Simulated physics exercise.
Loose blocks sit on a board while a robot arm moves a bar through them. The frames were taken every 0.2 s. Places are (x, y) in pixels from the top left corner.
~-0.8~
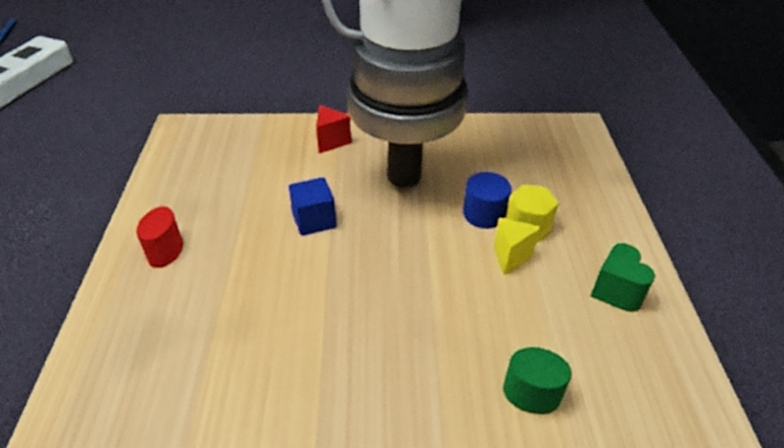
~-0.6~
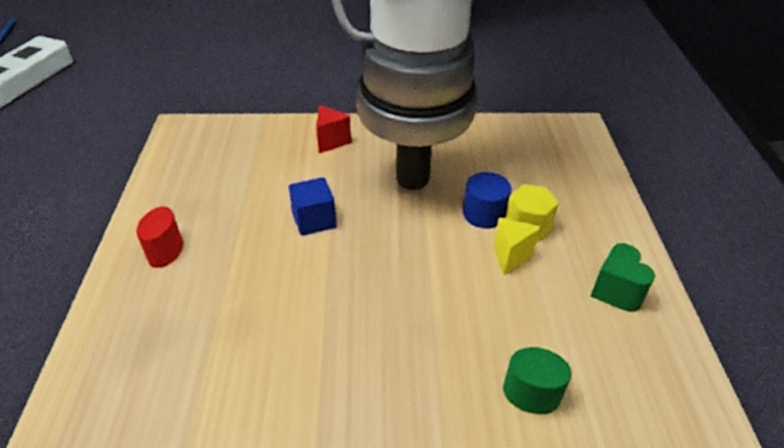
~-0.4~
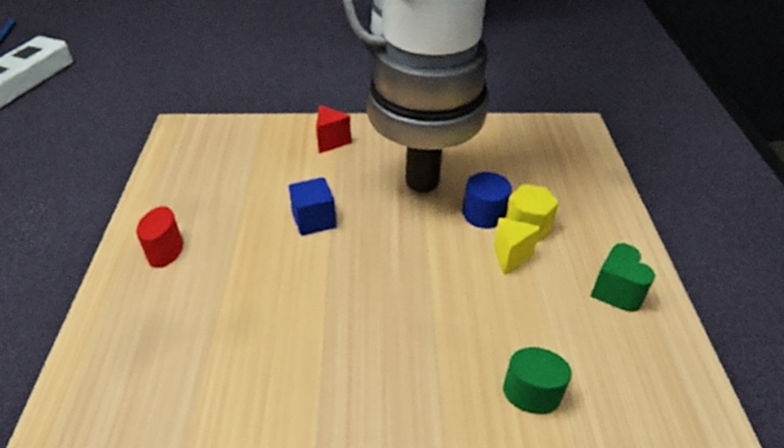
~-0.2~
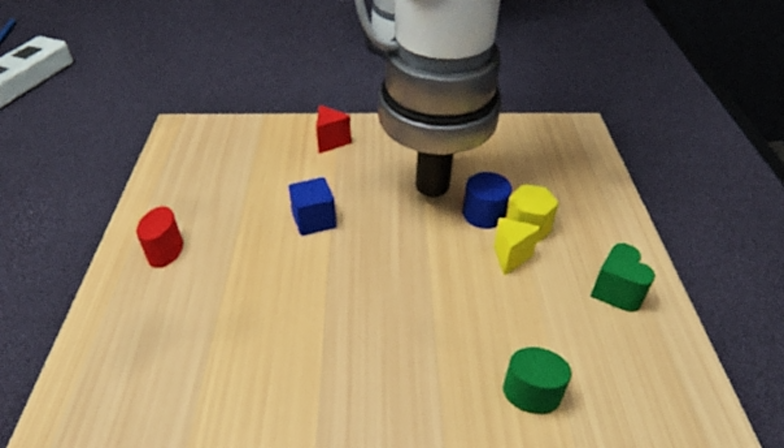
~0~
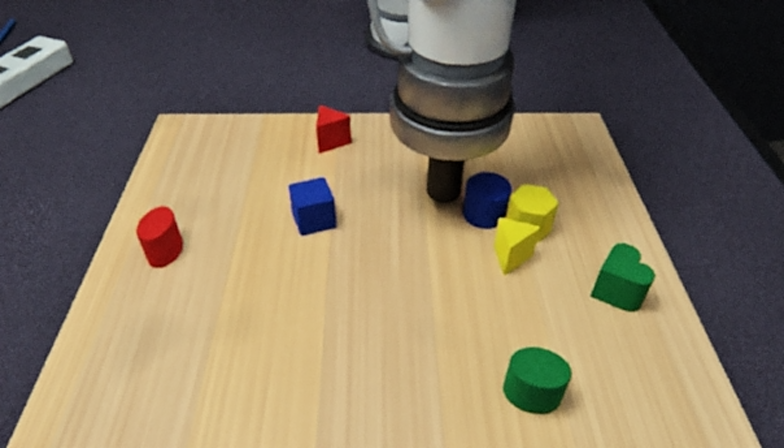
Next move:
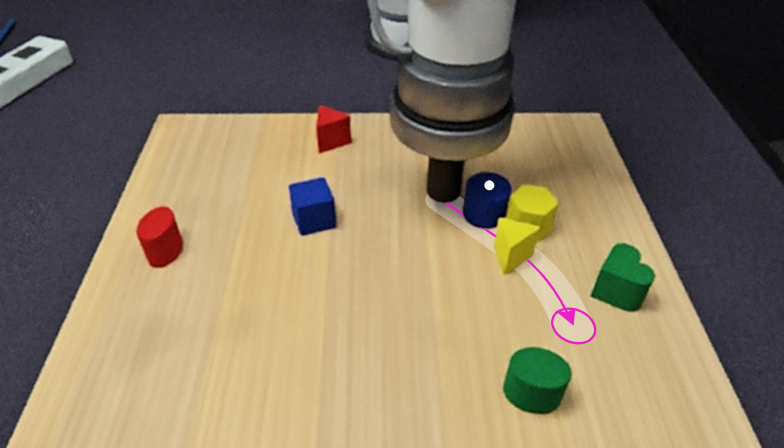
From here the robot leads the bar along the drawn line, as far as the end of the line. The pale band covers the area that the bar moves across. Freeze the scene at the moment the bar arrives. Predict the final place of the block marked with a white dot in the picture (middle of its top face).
In the picture, it is at (585, 230).
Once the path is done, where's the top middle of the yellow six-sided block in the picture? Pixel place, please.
The yellow six-sided block ends near (605, 204).
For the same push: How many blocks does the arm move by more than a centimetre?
I'd say three or more blocks get moved.
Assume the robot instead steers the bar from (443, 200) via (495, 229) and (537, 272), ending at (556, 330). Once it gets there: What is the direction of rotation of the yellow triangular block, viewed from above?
It goes round the way clock hands do.
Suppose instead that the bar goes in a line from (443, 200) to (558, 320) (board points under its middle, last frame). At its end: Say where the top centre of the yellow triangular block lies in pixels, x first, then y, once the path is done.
The middle of its upper face will lie at (598, 281).
The line goes from (443, 200) over (490, 233) and (539, 271) to (574, 326); the dot is on the blue circular block.
What follows on the original path. One third of the way, bar (492, 225); blue circular block (539, 210); yellow six-sided block (583, 207), turned 45° anticlockwise.
Two thirds of the way, bar (541, 264); blue circular block (584, 230); yellow triangular block (538, 266), turned 15° clockwise; yellow six-sided block (605, 204), turned 75° anticlockwise.
At the end, bar (576, 318); blue circular block (585, 230); yellow triangular block (538, 283), turned 55° clockwise; yellow six-sided block (605, 204), turned 75° anticlockwise; green heart unmoved.
